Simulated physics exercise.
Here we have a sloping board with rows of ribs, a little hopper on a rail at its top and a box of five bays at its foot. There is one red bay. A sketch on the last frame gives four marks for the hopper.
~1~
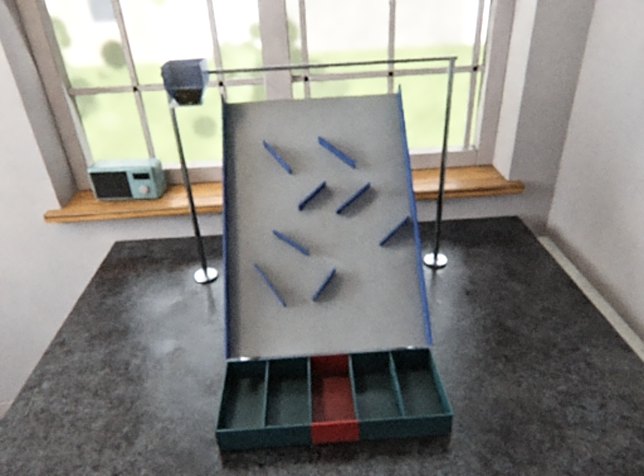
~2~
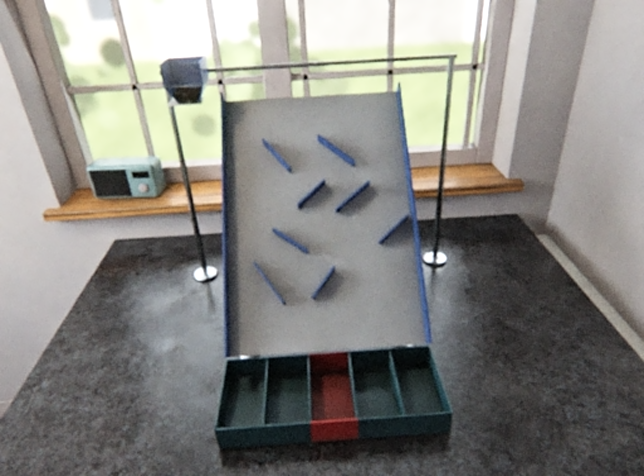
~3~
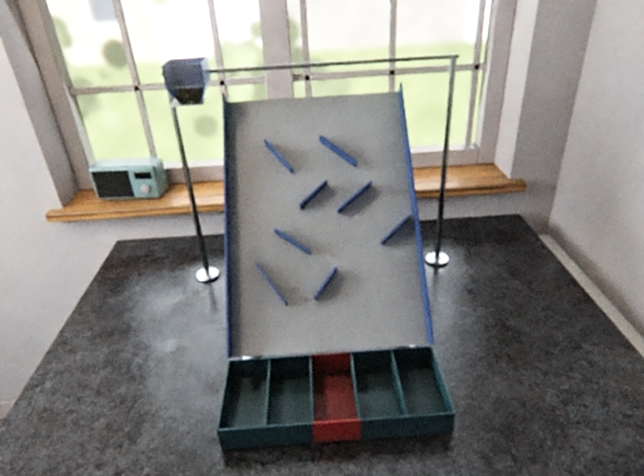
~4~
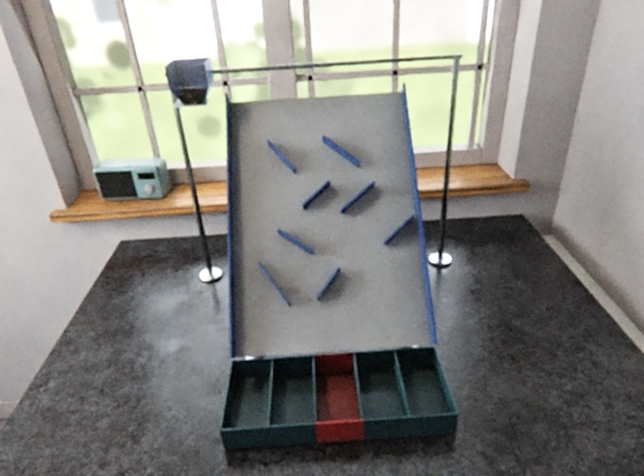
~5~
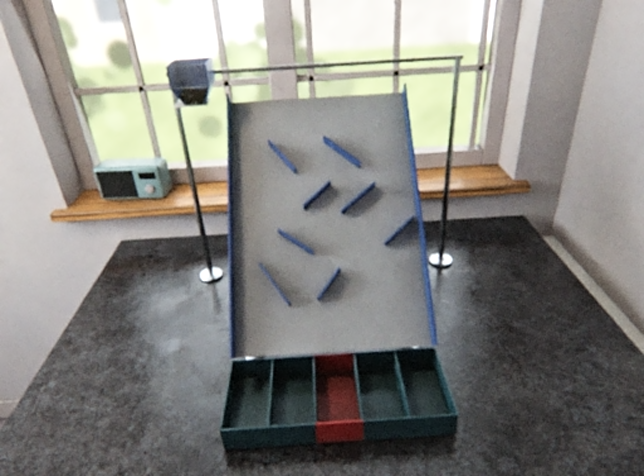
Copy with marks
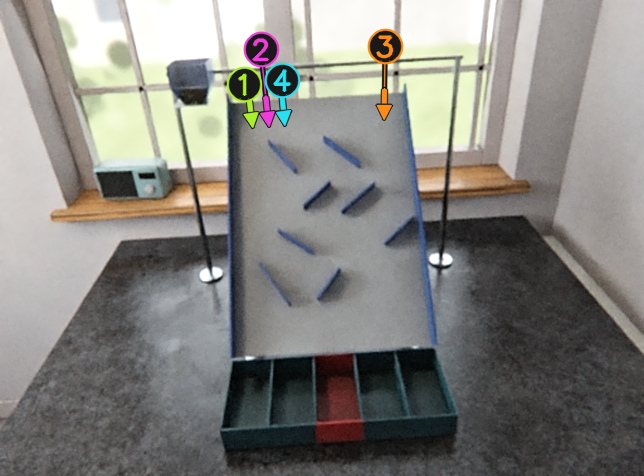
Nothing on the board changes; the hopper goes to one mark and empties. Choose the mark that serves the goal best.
3 is best.
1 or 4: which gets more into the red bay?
Here it is mark 1.
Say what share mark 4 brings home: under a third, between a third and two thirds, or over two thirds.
Mark 4 gives under a third.
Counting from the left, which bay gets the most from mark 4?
The second from the left.
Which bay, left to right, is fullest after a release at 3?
The third.
On the marked copy, mark 1 meets the board at (252, 122); mark 2 meets the board at (268, 121); mark 3 meets the board at (384, 114); mark 4 meets the board at (284, 120).
For mark 1, about a quarter in the red bay, about two thirds in other bays, a stray few outside the box.
For mark 2, a small part in the red bay, most in other bays, a stray few outside the box.
For mark 3, about two thirds in the red bay, about a third in other bays, a stray few held on the board.
For mark 4, a small part in the red bay, nearly all in other bays.
